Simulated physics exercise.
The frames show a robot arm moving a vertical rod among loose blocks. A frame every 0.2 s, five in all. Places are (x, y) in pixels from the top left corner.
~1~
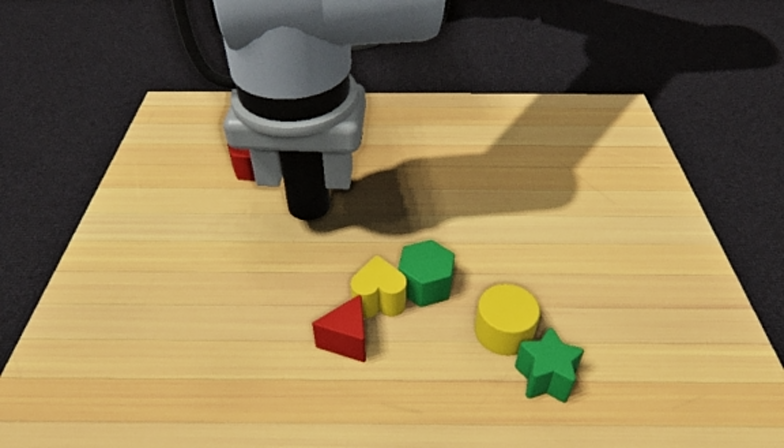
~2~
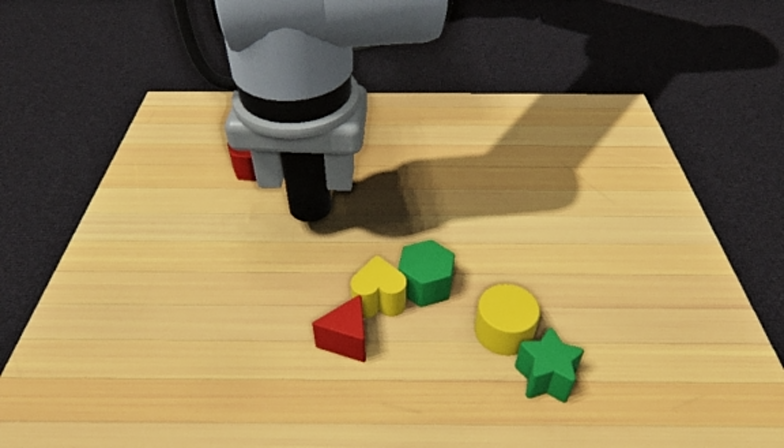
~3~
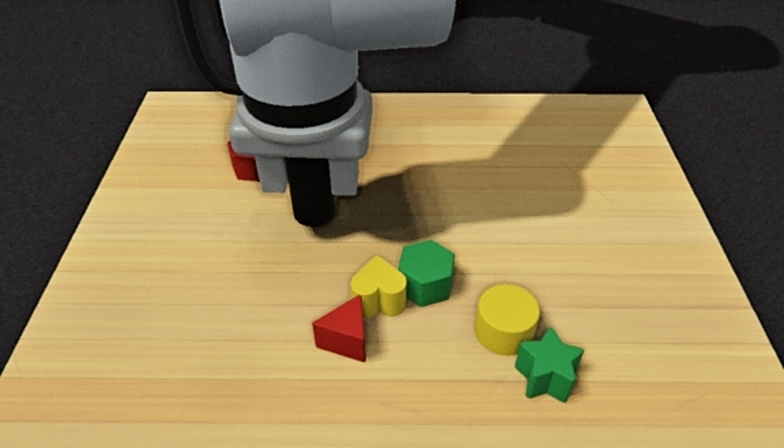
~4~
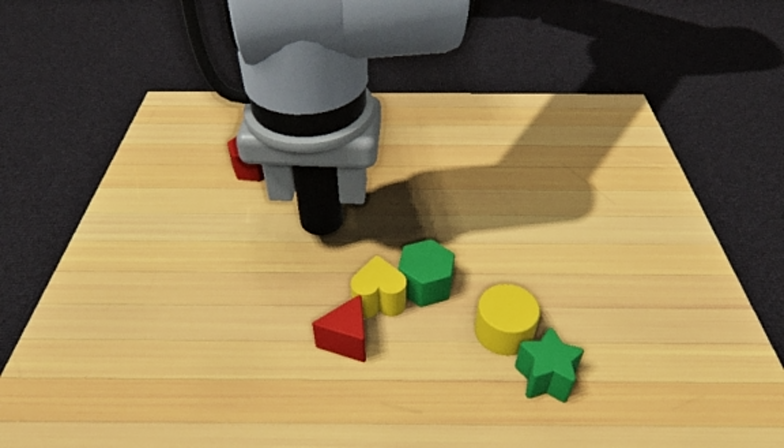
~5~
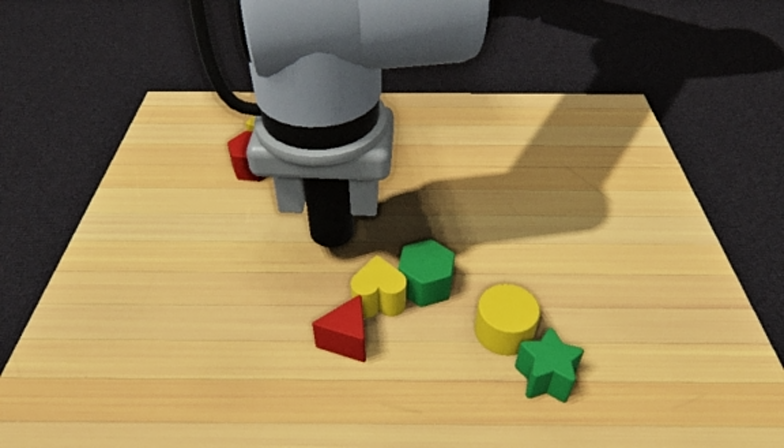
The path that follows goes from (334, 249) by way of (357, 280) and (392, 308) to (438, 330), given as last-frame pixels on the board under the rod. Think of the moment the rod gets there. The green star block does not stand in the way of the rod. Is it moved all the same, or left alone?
The green star block does not move.
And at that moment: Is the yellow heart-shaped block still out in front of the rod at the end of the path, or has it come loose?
Still being pushed.
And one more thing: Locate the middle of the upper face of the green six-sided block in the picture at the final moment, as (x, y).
At the end it should sit near (454, 266).
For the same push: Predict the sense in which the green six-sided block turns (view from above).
My answer: Anticlockwise.
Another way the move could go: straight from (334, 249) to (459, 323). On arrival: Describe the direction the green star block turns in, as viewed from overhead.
It makes a clockwise turn.
The first path, step by step. One third of the way, rod (356, 263); yellow heart-shaped block (383, 282).
Two thirds of the way, rod (393, 291); red triangle (346, 322), turned 15° clockwise; yellow heart-shaped block (422, 313), turned 20° clockwise; green six-sided block (438, 262), turned 20° anticlockwise.
At the end, rod (439, 313); red triangle (346, 322), turned 15° clockwise; yellow heart-shaped block (465, 342), turned 35° clockwise; green six-sided block (454, 266), turned 70° anticlockwise; green star block in place.
